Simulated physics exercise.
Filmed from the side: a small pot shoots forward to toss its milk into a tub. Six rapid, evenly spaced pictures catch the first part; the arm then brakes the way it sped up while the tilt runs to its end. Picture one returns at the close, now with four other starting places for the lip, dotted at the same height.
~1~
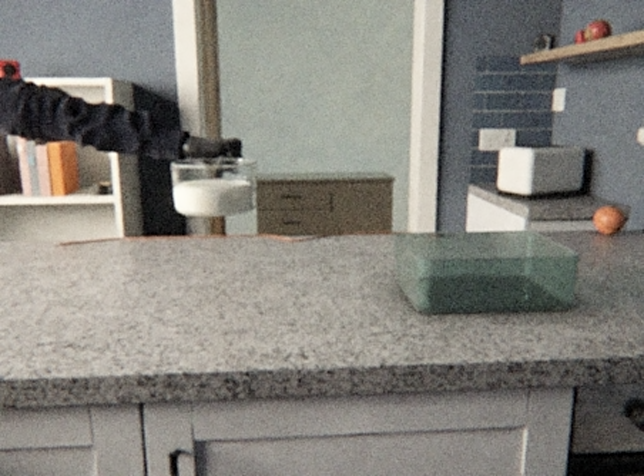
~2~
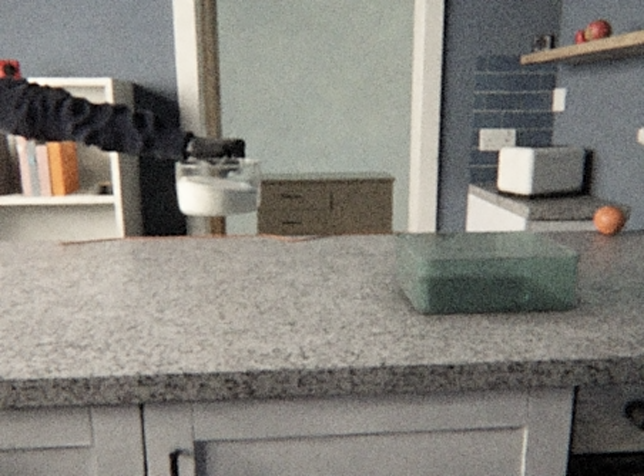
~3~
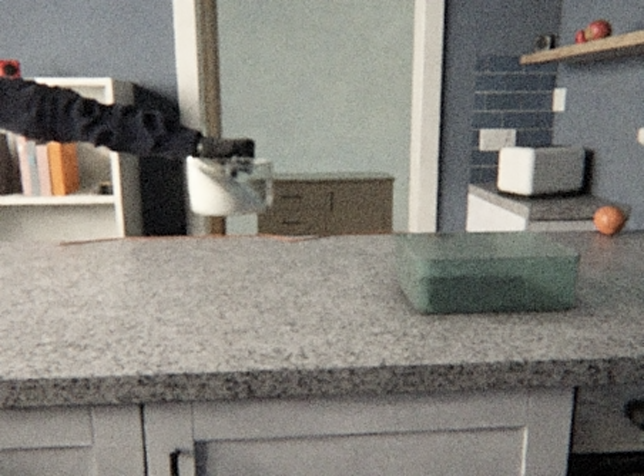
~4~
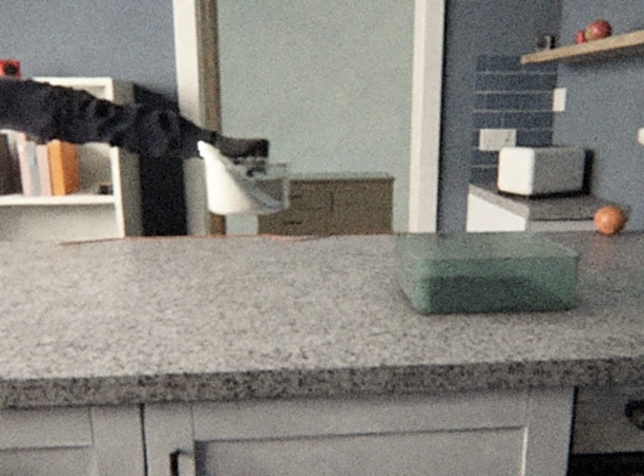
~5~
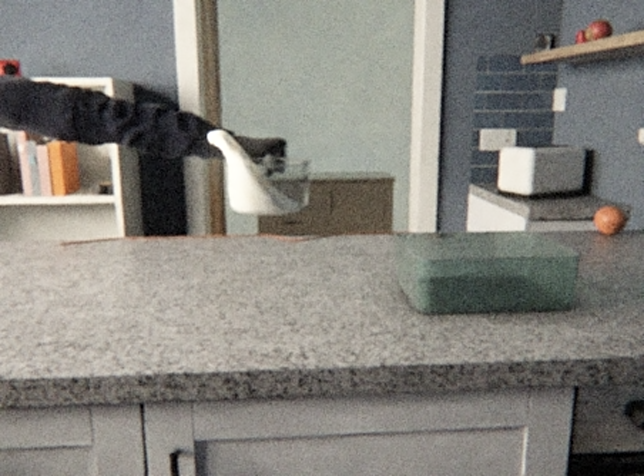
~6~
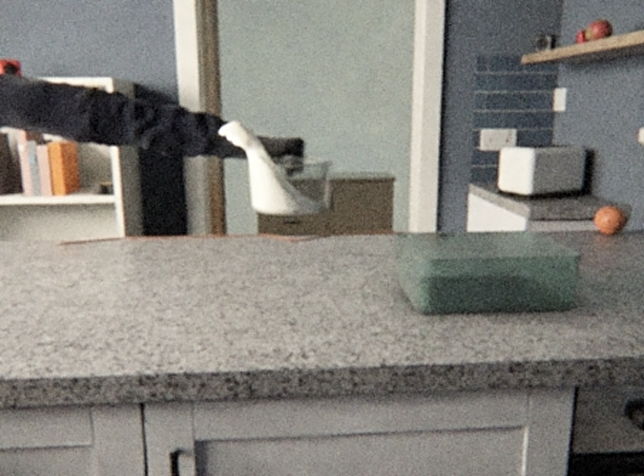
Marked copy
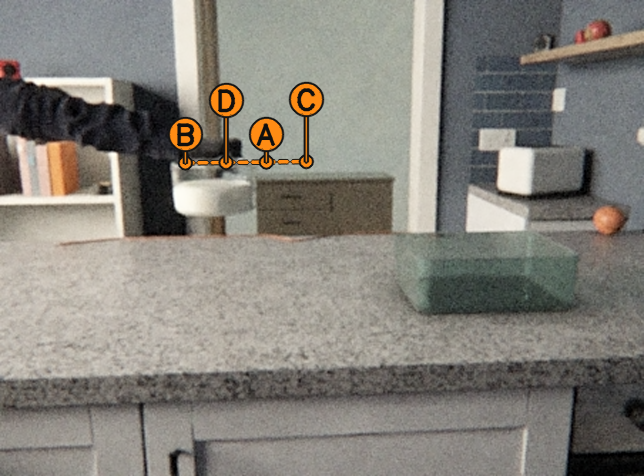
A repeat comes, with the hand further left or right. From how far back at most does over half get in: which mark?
It is C.
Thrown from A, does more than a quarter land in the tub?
Yes.
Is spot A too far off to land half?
Yes, it does.
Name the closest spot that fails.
A it is.
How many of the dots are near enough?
One.
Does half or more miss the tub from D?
Yes, it does.
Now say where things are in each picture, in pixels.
Upright, lip at (254, 162); tub from (415, 312) to (571, 307); nothing has left yet.
Upright, lip at (259, 162); nothing has left yet.
Upright, lip at (270, 161); nothing has left yet.
Upright, lip at (287, 161); milk is over the rim, down to (214, 162).
Upright, lip at (308, 161); milk is over the rim, down to (236, 162).
Upright, lip at (329, 161); milk is over the rim, down to (255, 161).
On the marked copy, A at (266, 162); B at (185, 162); C at (306, 161); D at (226, 162).
For spot A, about 38 % lands in the tub, 58 % falls short and 5 % goes beside or beyond.
For spot B, about 4 % lands in the tub, 95 % falls short.
For spot C, about 87 % lands in the tub, 7 % falls short and 6 % goes beside or beyond.
For spot D, about 21 % lands in the tub, 76 % falls short and 3 % goes beside or beyond.
